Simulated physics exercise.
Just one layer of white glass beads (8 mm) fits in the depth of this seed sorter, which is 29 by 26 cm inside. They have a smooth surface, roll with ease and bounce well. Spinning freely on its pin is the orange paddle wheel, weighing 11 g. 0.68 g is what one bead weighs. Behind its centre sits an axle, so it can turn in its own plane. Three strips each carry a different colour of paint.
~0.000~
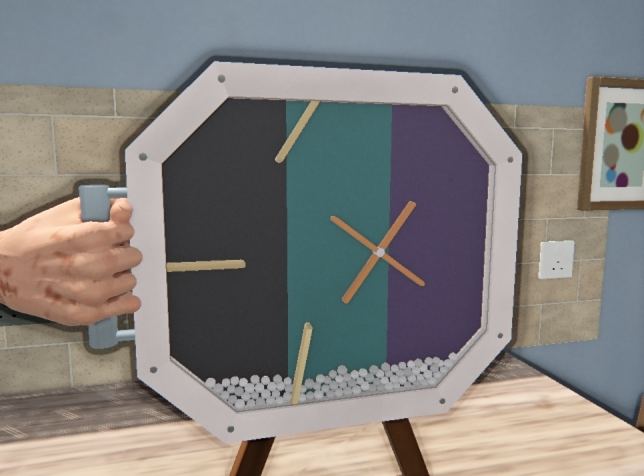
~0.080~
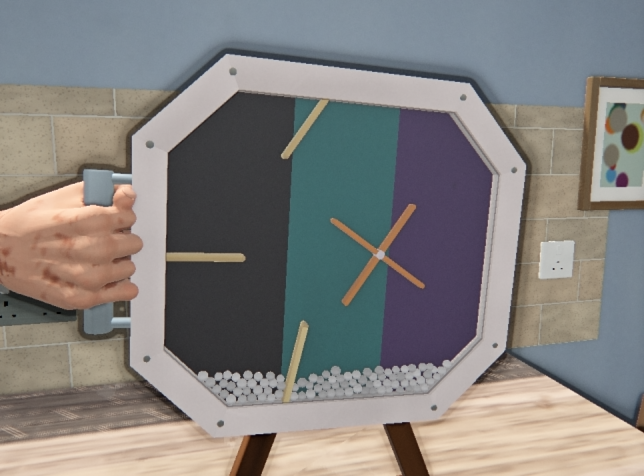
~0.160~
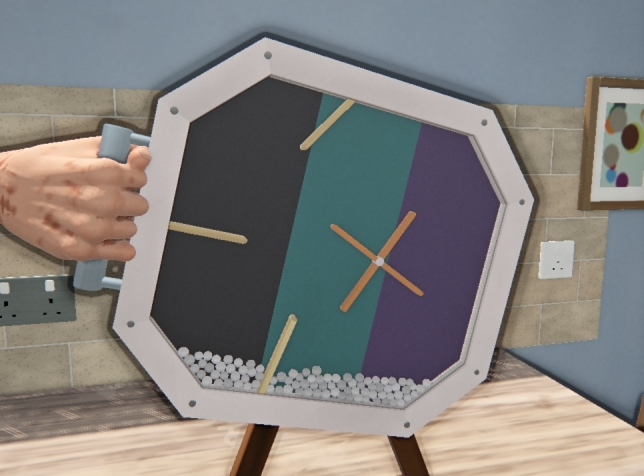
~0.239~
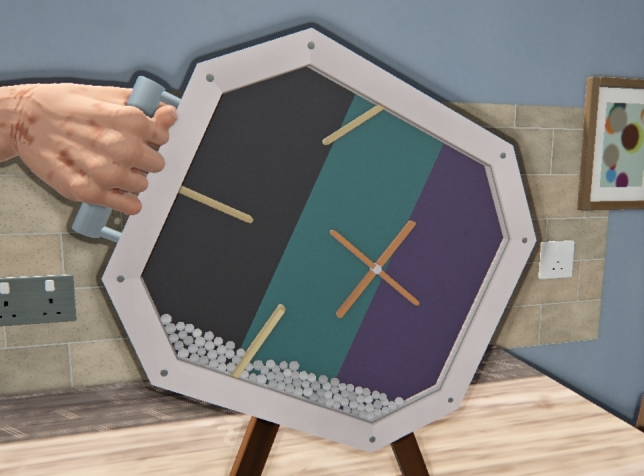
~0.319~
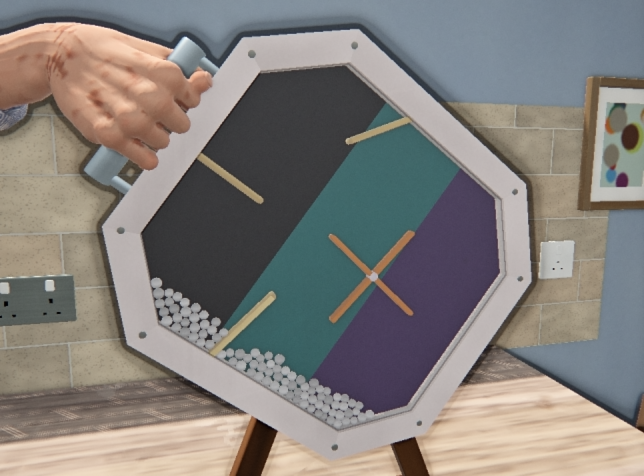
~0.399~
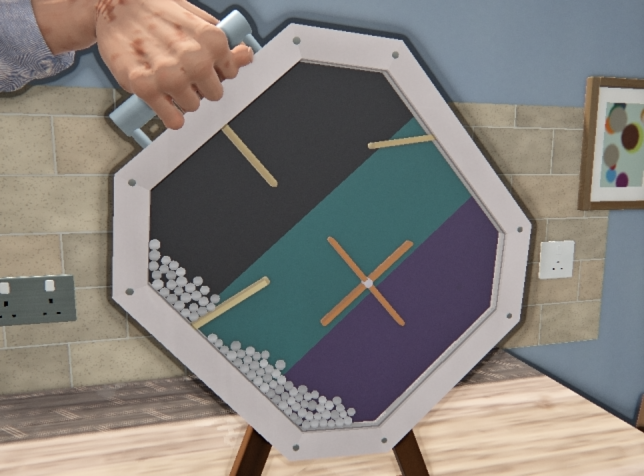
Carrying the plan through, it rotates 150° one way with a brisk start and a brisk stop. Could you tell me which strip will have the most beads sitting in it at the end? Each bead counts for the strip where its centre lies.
That would be purple.
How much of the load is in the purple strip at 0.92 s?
I'd say near 70 in a hundred.
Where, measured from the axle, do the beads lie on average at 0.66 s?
8 cm left, 7 cm below.
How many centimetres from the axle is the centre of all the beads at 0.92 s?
I'd put it near 5 centimetres to the left and 7 centimetres below.
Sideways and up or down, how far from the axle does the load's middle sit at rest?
It lies close to 3 centimetres left and 13 centimetres below.
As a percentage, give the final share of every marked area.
Tally: Purple strip = 85; turquoise strip = 15; black strip = 0.
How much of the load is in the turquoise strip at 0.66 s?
I'd say close to 10 in a hundred.
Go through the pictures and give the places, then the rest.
In the first picture, level; about 90 beads; beads' middle (342, 382); highest (210, 383); orange paddle wheel (379, 252); purple (435, 250), turquoise (339, 255), black (233, 260).
In the second picture, turned 3° clockwise; beads' middle (335, 383); highest (203, 376).
In the third picture, turned 13° clockwise; beads' middle (314, 382); highest (183, 352); wall ends (243, 240), (293, 319), (304, 147).
In the fourth picture, turned 25° clockwise; beads' middle (289, 377); highest (166, 319); orange paddle wheel (376, 269).
In the fifth picture, turned 37° clockwise; beads' middle (268, 368); highest (156, 283).
In the sixth picture, turned 49° clockwise; beads' middle (256, 360); highest (155, 245); orange paddle wheel (367, 282); purple (401, 326), turquoise (339, 255), black (270, 175).
After 0.66 s, it stands 88° clockwise; the beads' middle is 8 cm left of and 7 cm below the centre; purple 70 %, turquoise 10 %, black 25 %.
After 0.92 s, it stands 127° clockwise; the beads' middle is 5 cm left of and 7 cm below the centre; purple 70 %, turquoise 30 %.
After 1.15 s, it stands 150° clockwise; the beads' middle is 3 cm left of and 12 cm below the centre; purple 85 %, turquoise 15 %.
At rest by 4.1 s, it stands 150° clockwise; purple 85 %, turquoise 15 %, black 0 %.
